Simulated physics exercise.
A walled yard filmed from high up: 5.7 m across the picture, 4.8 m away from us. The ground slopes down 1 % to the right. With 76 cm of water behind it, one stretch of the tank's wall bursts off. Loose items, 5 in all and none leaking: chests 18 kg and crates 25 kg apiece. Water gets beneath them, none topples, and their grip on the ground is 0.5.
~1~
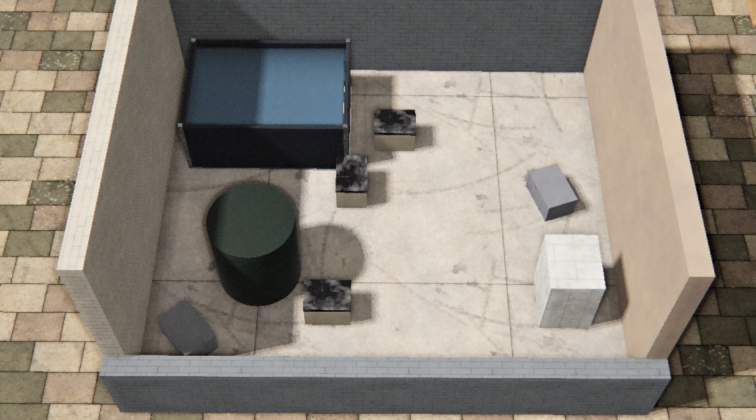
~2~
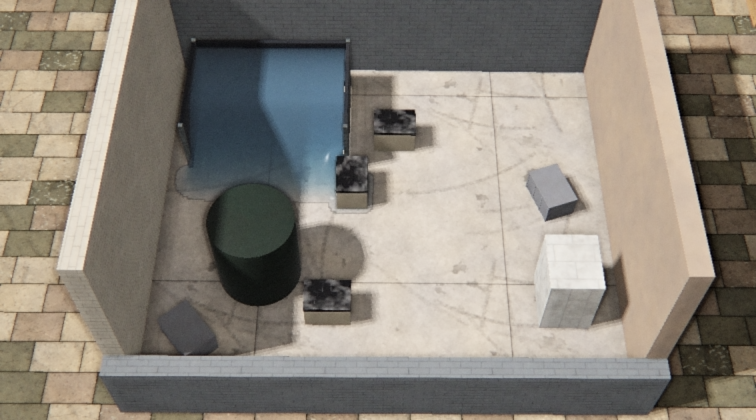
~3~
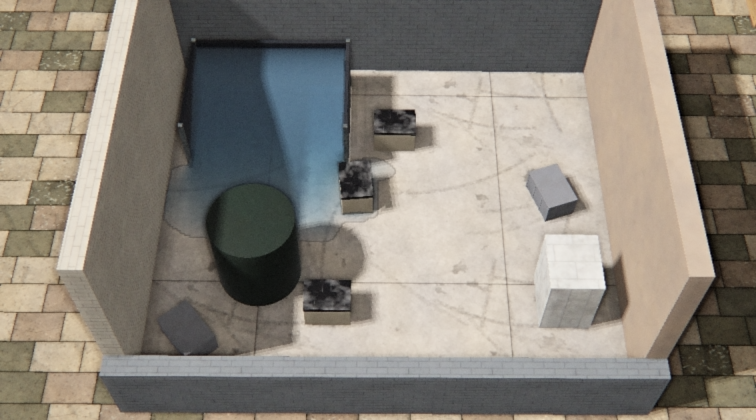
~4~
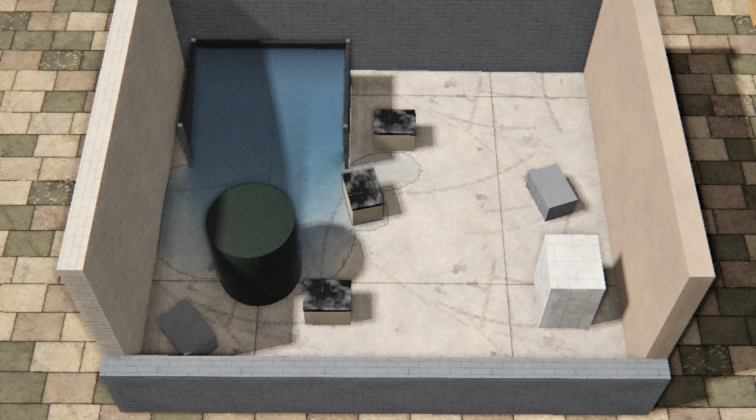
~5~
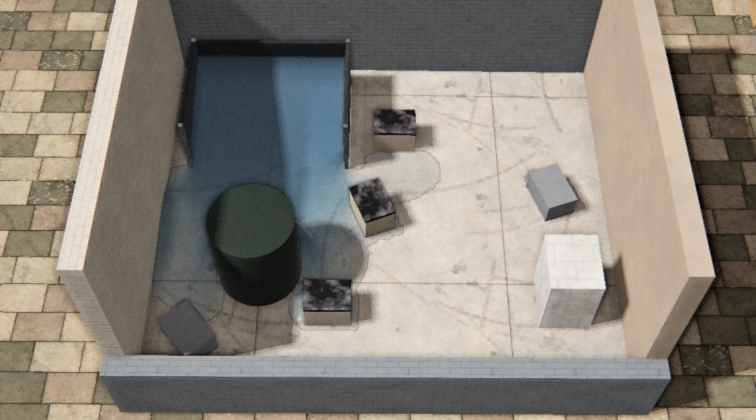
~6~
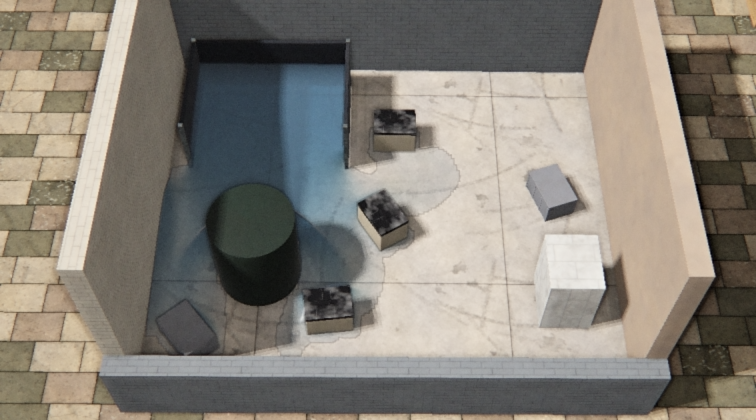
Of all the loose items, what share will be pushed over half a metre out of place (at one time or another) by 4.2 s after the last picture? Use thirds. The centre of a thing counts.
Share: Two thirds or above.
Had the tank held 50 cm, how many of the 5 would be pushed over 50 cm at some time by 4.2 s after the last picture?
In that case 3 of them.
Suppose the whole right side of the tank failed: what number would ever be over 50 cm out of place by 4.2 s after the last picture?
Then 3.
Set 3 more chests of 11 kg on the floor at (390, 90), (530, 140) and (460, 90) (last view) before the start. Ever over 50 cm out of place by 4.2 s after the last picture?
In turn: Under, more, short of it.
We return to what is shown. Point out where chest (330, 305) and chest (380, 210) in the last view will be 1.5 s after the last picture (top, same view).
Near (359, 328) and (520, 303).
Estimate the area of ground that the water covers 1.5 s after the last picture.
Some 17 m2.
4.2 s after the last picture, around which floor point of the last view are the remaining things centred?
Near (498, 186).
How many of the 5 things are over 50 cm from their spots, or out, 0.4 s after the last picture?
I count 2.
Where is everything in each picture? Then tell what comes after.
The first frame shows a chest at (351, 173), on the bottom; a chest at (327, 295), on the bottom; water covers 2.8 m2; 0 of 5 have shifted.
The second frame shows a chest at (352, 173), on the bottom; a chest at (327, 295), on the bottom; 4.0 m2 under water; 0 of 5 have shifted.
The third frame shows a chest at (355, 179) rests on the ground, 11 cm from its start; a chest at (327, 295) rests on the ground; 5.3 m2 under water; 1 of 5 have shifted.
The fourth frame shows a chest at (362, 188), on the bottom, 27 cm from its start; a chest at (327, 295) rests on the ground; 6.6 m2 under water; 1 of 5 have shifted.
The fifth frame shows a chest at (372, 199), on the bottom, 48 cm from its start; a chest at (327, 295) rests on the ground; 7.7 m2 under water; 1 of 5 have shifted.
The sixth frame shows a chest at (382, 212) rests on the ground, 71 cm from its start; a chest at (328, 303) rests on the ground, 11 cm from its start; water covers 8.8 m2; 2 of 5 have shifted.
Then, 0.4 s after the last picture 2 of 5 are over 50 cm from their spots; 0 afloat.
Then, 1.5 s after the last picture 3 of 5 are over 50 cm from their spots; 2 afloat.
Then, 2.8 s after the last picture 3 of 5 are over 50 cm from their spots; 3 afloat.
Then, 4.2 s after the last picture 4 of 5 are over 50 cm from their spots, and 4 have been at some point; 3 afloat.
